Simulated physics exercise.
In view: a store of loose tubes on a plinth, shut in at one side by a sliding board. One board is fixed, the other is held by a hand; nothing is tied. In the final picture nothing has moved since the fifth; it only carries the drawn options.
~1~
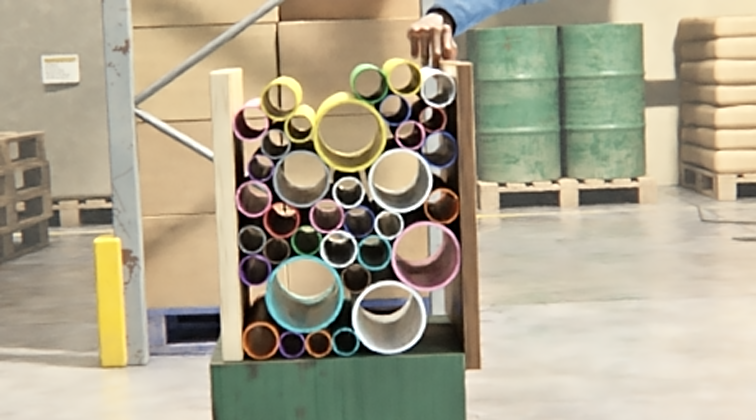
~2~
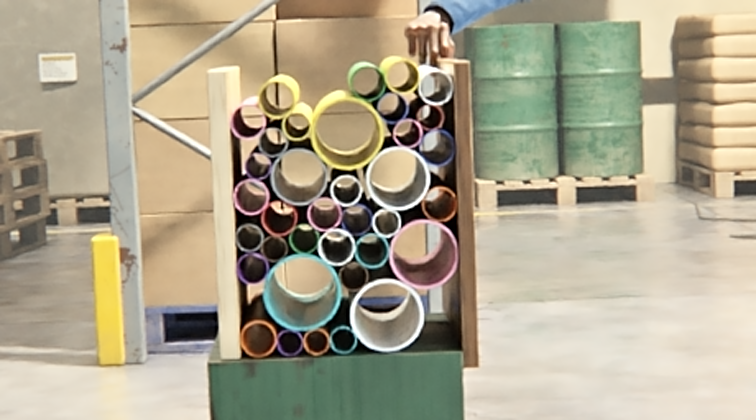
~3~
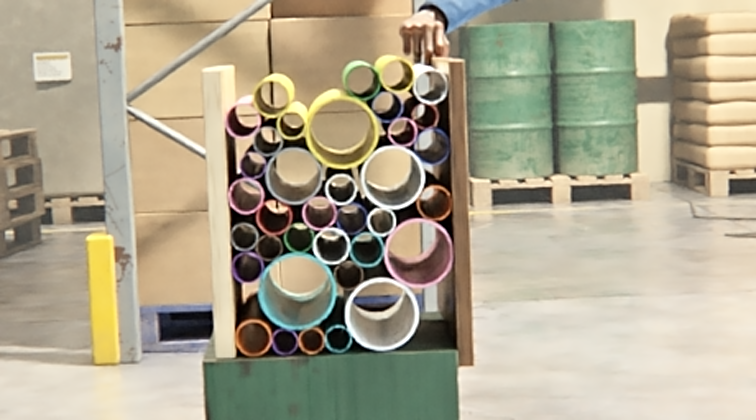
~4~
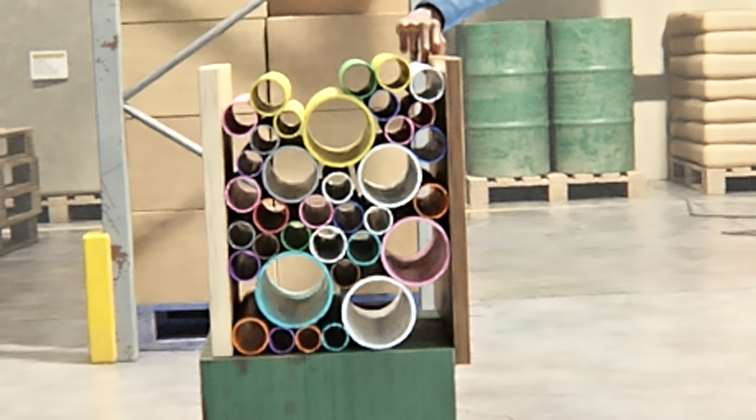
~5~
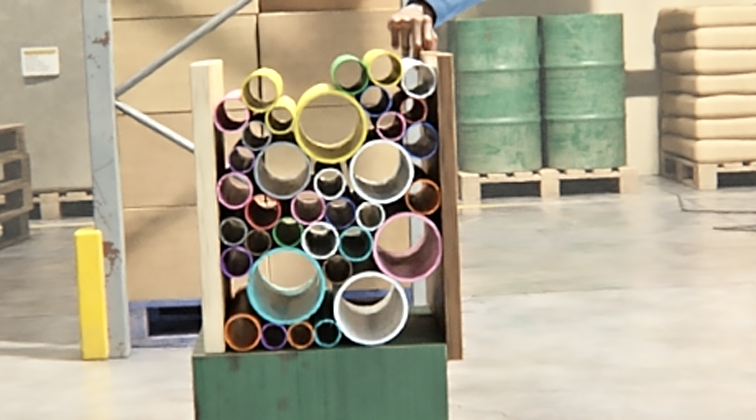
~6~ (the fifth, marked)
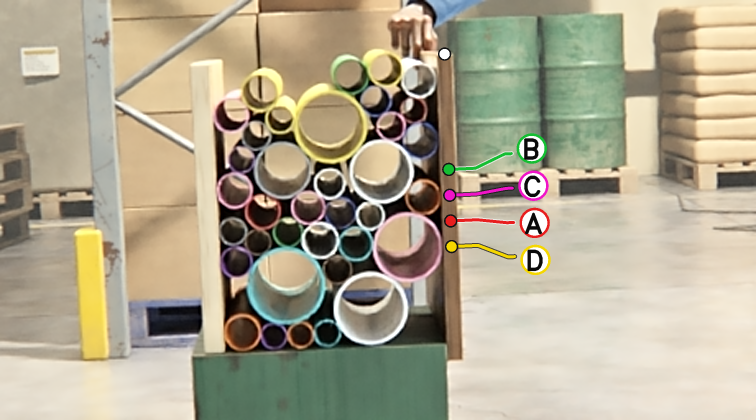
To begin with, colourful loose tubes of mixed sizes sit stacked between two upright boards on a green plinth in a warehouse, a hand resting at the top right. The whole view then slides slightly left, drums and boxes included, while the tubes, boards and hand show no clear movement among themselves.
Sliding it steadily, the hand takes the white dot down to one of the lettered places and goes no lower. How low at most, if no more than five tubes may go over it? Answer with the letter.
Lower it to B and no more.
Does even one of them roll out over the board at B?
Yes.
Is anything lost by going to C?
Yes, at C.
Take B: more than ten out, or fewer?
It loses fewer than ten.
On the copy, A at (451, 221); B at (449, 169); C at (450, 195); D at (452, 247); the white dot at (445, 54).
On B. First, top of the board (437, 109).
Then, top of the board (440, 168).
Finally, top of the board (440, 169), three out over the board.
By contrast, A more than five out over the board; C more than five out over the board; D more than five out over the board.
